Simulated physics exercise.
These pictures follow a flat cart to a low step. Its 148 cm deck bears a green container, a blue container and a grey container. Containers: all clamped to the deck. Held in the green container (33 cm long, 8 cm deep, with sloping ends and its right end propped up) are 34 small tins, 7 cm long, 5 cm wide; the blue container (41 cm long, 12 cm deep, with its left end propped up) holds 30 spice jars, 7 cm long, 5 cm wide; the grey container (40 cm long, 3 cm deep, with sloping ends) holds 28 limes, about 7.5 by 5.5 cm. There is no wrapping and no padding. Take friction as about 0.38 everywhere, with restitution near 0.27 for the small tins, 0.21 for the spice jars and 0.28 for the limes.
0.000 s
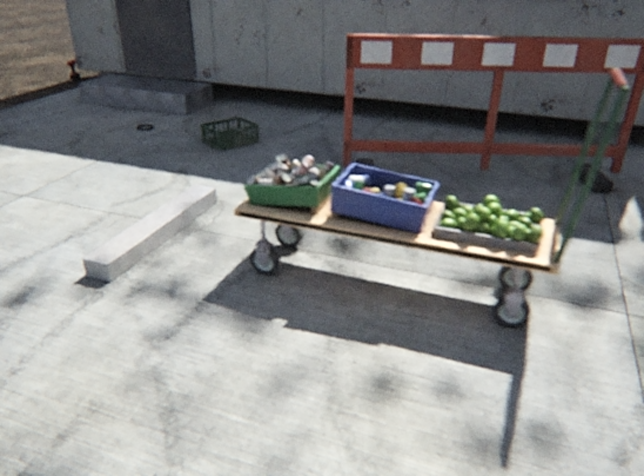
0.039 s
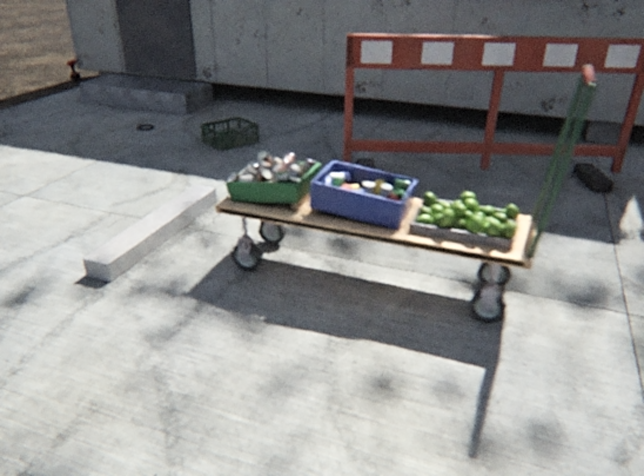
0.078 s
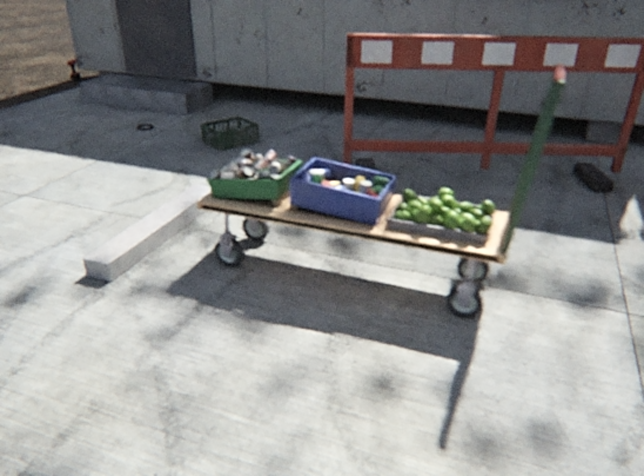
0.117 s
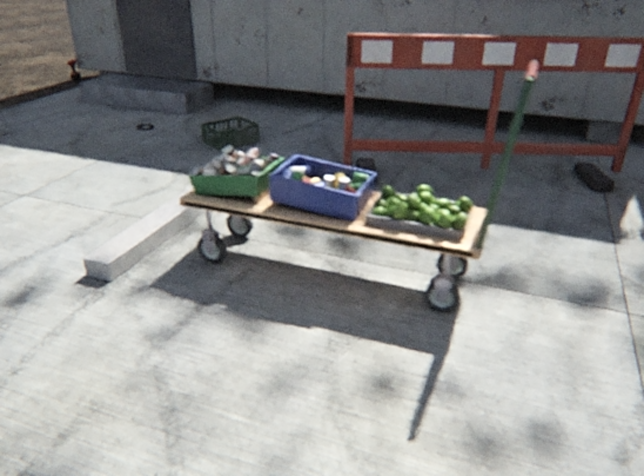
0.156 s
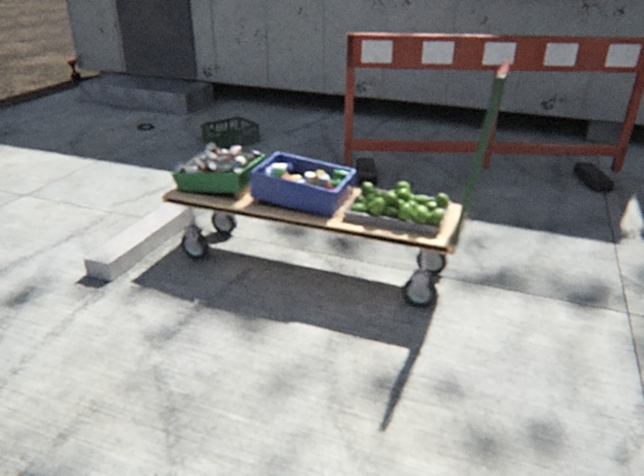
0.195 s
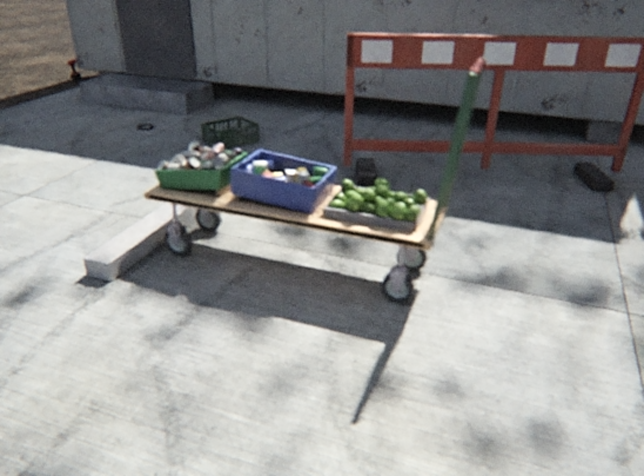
On sunlit paving, a flat cart carrying three loaded containers rolls left beside a low step.
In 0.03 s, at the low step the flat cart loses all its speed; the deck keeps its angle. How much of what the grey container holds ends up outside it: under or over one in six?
Over one in six of it.
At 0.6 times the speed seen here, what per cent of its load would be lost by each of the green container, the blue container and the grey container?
In that case the green container sheds 20 per cent, the blue container 0 per cent and the grey container 30 per cent.
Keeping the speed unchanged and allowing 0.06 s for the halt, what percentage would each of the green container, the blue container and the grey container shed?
You'd end up with green container at 40 %, blue container at 0 % and grey container at 30 %.
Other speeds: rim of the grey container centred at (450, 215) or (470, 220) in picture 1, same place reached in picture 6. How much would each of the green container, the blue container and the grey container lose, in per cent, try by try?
Per cent lost, first try then second - green container: 10, 30; blue container: 0, 0; grey container: 30, 30.
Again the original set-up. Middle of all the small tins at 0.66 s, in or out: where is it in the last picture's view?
Centre: About (174, 167) px.
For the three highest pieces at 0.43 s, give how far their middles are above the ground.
About 68 cm.
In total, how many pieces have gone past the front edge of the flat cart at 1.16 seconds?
Count: Approx. 10.
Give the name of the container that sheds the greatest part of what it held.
Answer: The green container.
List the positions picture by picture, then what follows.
In the first frame (we follow the rim corner now nearest the camera), grey container at (539, 245); blue container at (424, 206); 60 cm still to roll; nothing out yet.
Grey container at (513, 240); blue container at (400, 203); 50 cm still to roll, in the second frame.
Grey container at (488, 235); blue container at (377, 199); 39 cm still to roll, in the third frame.
Grey container at (463, 231); blue container at (355, 195); 29 cm still to roll, in the fourth frame.
Grey container at (439, 227); blue container at (334, 191); 18 cm still to roll, in the fifth frame.
Grey container at (415, 223); blue container at (312, 188); 8 cm still to roll; nothing out yet, in the sixth frame.
After 0.21 s, the wheels strike.
After 0.31 s, 3 of 34 out of the green container, 0 of 30 out of the blue container and 5 of 28 out of the grey container.
After 0.43 s, 9 of 34 out of the green container, 0 of 30 out of the blue container and 8 of 28 out of the grey container.
After 0.66 s, 12 of 34 out of the green container, 0 of 30 out of the blue container and 7 of 28 out of the grey container.
Final count (at 1.16 s), 12 of 34 out of the green container, 0 of 30 out of the blue container and 7 of 28 out of the grey container. Asked share, 7 of 28, 25 per cent.
